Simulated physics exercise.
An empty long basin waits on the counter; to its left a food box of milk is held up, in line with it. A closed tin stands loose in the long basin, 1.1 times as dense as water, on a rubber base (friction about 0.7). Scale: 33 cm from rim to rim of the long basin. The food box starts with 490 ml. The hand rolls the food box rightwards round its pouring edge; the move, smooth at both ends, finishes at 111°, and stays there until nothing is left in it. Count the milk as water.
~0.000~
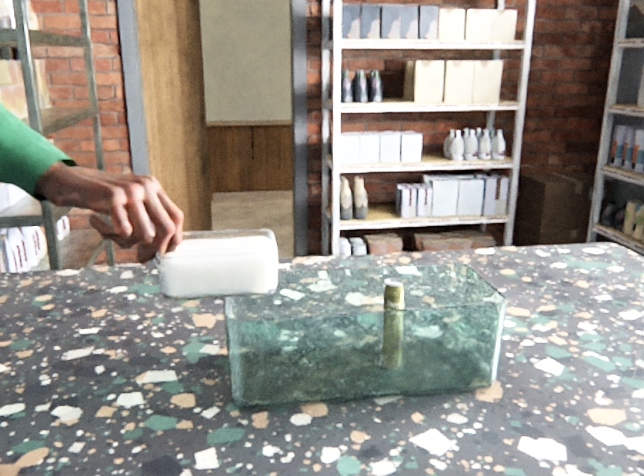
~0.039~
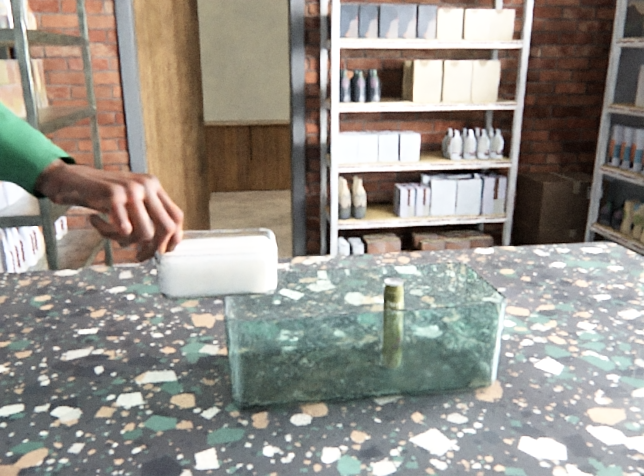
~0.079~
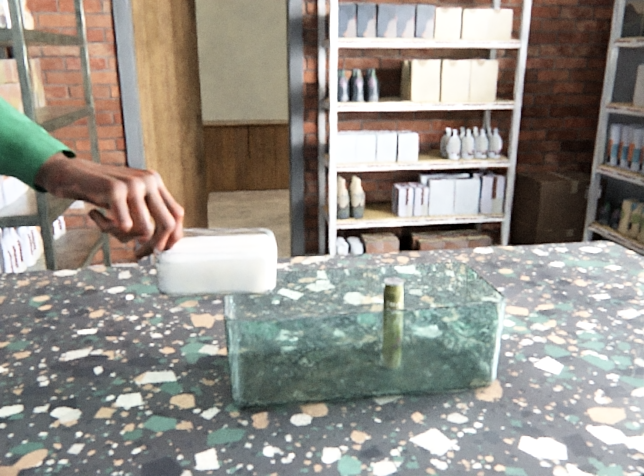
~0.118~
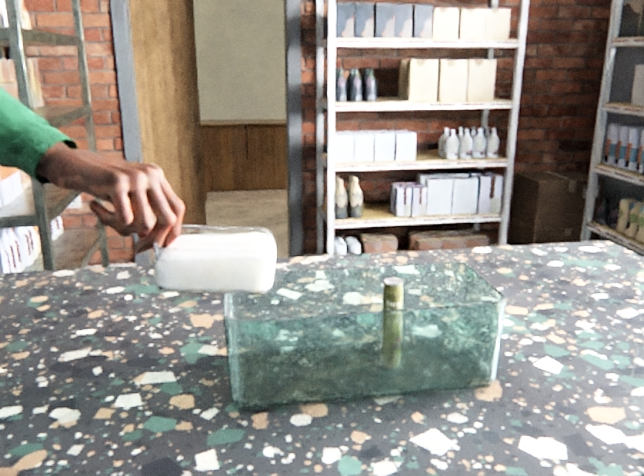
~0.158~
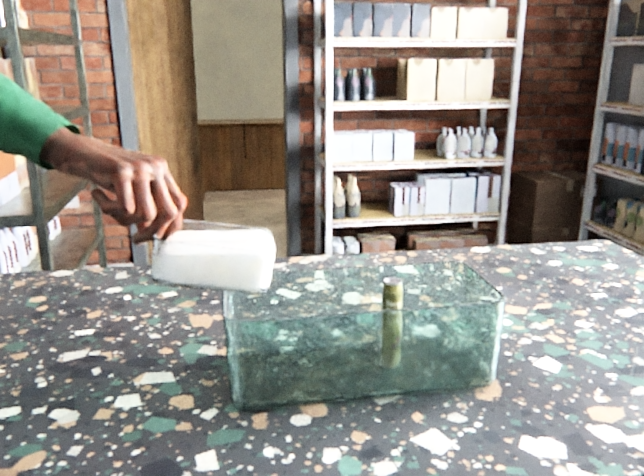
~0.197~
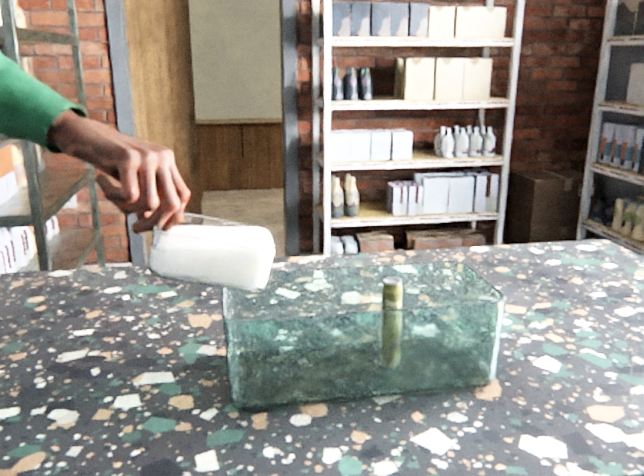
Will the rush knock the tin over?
The tin remains upright.
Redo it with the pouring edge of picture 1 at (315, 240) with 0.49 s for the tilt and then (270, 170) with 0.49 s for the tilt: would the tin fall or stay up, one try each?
First it topples; then it goes over.
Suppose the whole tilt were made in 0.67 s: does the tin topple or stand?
The tin goes over.
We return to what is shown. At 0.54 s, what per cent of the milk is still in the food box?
Some 28 per cent.
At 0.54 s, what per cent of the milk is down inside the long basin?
Near 26 in a hundred.
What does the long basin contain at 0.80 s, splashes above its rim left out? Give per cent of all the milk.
Some 94 per cent.
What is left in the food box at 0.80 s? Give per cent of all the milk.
Near 2 in a hundred.
By 0.54 s the tilt is 79° and 29 per cent is still to pour; the tin stands where it began.
By 0.80 s the tilt is 110° and 2 per cent is still to pour; the tin stands where it began.
By 1.06 s the tilt is 111° and 0 per cent is still to pour; the tin stands where it began.
By 1.35 s the tilt is 111° and 0 per cent is still to pour; the tin stands where it began.
At rest the tin stands where it began.
